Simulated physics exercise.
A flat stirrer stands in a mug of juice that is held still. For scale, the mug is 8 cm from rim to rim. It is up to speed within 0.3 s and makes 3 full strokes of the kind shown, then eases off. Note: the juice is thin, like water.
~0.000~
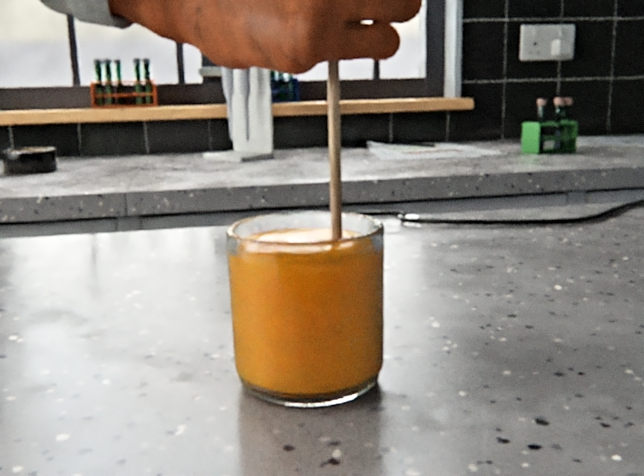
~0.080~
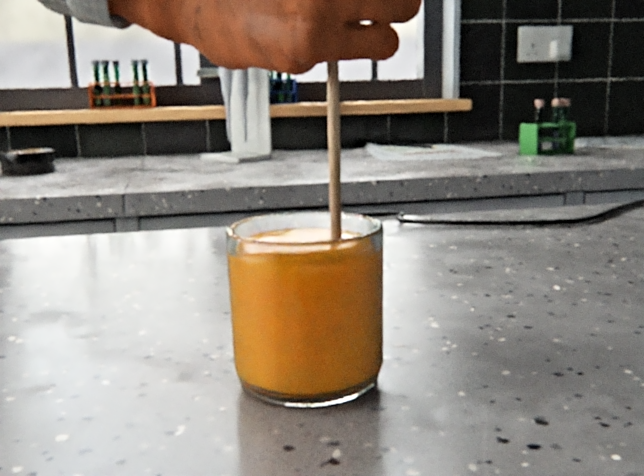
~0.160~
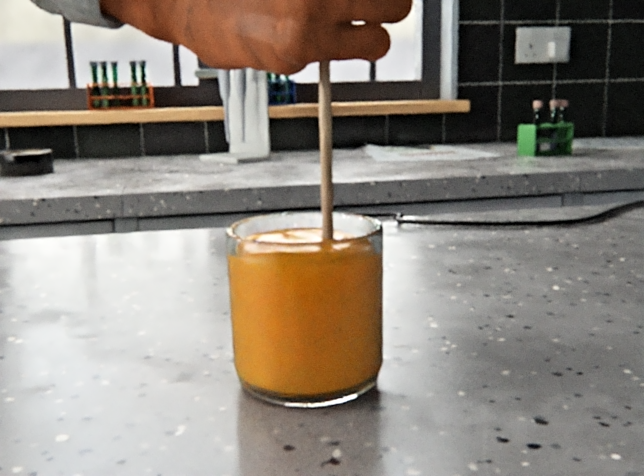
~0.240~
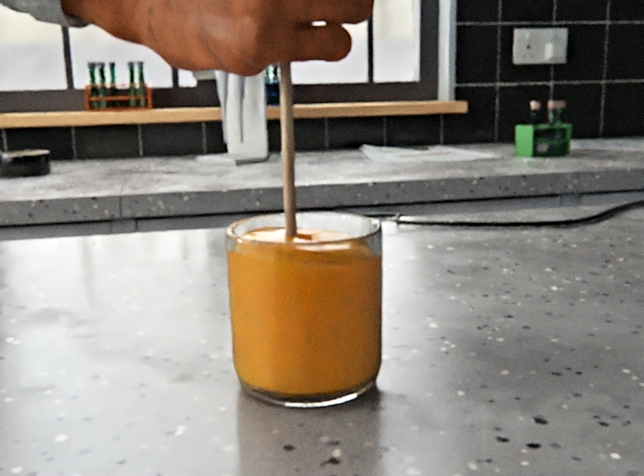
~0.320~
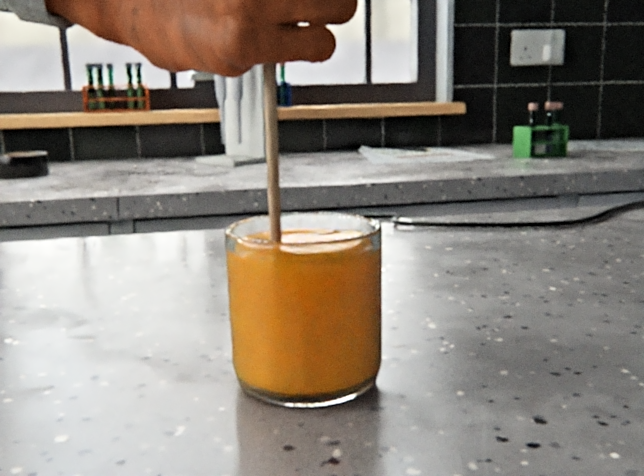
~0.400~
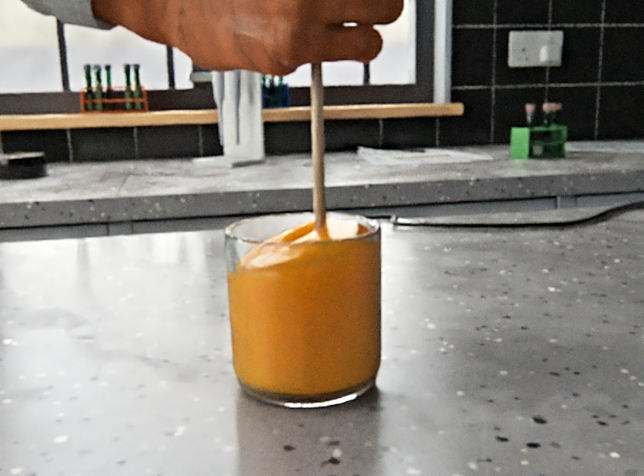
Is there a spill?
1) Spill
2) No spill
(1) Spill.
After 0.60 s 0 ml is over the rim.
After 0.81 s 2 ml is over the rim.
After 1.01 s 6 ml is over the rim.
After 1.21 s 7 ml is over the rim.
In the end 7 ml is over the rim.
